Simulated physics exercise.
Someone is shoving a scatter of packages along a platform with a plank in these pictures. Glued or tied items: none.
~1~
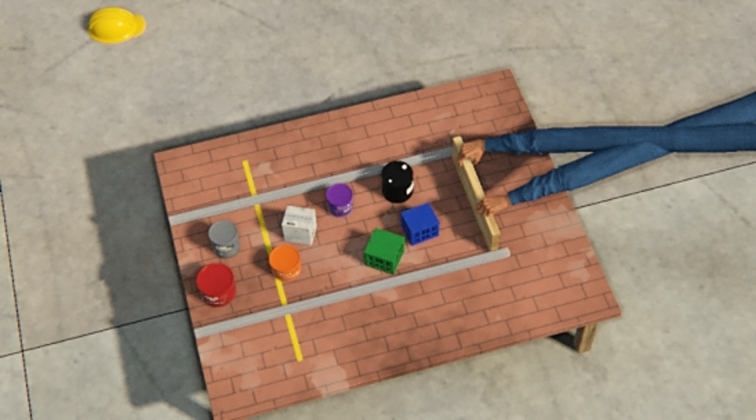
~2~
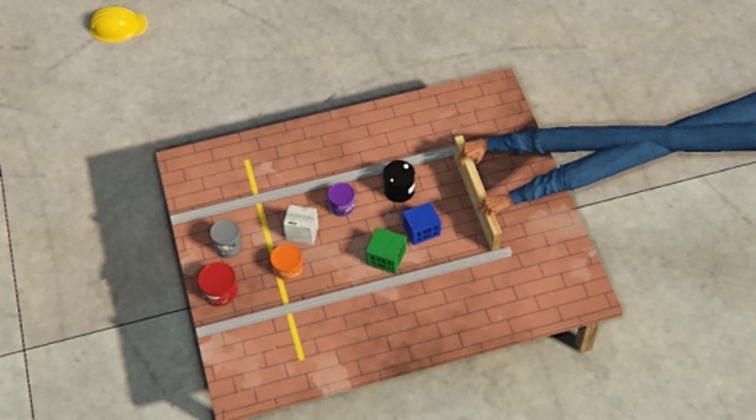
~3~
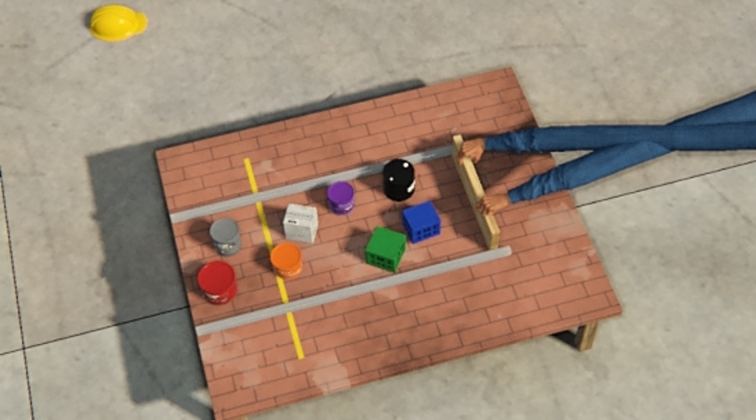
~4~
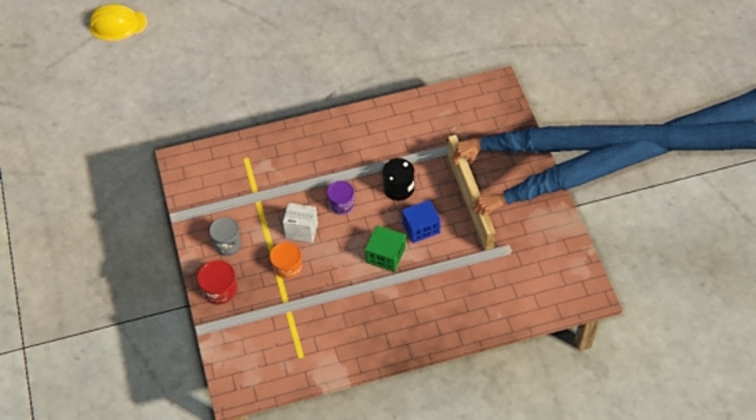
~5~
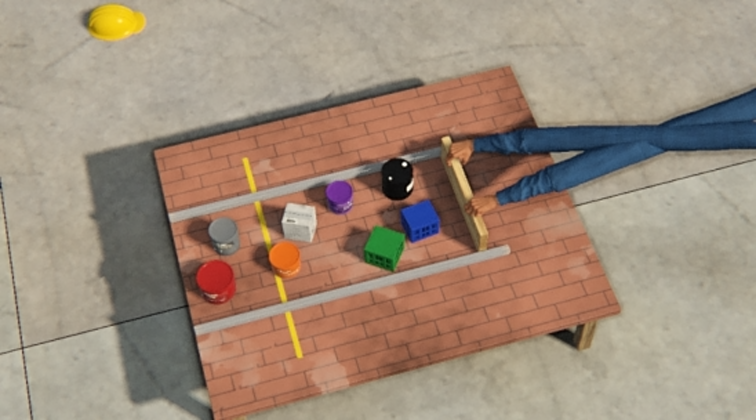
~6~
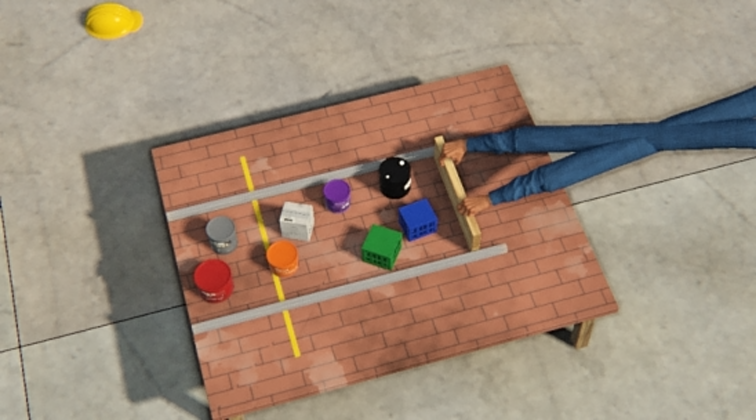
Two hands inching a wooden plank slightly left across a brick-patterned platform, with scattered buckets, crates and a black canister staying put.
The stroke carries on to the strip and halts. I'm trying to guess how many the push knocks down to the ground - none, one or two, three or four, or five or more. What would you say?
Nothing falls.
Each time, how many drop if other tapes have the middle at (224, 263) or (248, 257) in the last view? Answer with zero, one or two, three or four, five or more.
With the tape at the first spot it's just one or two, and at the second it's one or two.
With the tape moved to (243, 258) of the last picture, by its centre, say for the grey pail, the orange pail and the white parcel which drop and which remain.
Looking at each in turn, the grey pail is still there, the orange pail is still there, and the white parcel is still there.
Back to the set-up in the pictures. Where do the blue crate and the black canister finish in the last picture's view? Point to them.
Reading them off: First (256, 260); then (242, 211).
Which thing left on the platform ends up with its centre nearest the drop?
It's the red pail.
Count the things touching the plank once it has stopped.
That number would be 3.
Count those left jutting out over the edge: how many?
I count 1 overhanging.
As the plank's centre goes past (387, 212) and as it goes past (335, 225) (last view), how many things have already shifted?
4 and 5.
Soon after, none off yet; red pail at rest near (214, 282); grey pail at rest near (222, 236); orange pail at rest near (283, 259).
In the end, the number that fall off is zero.
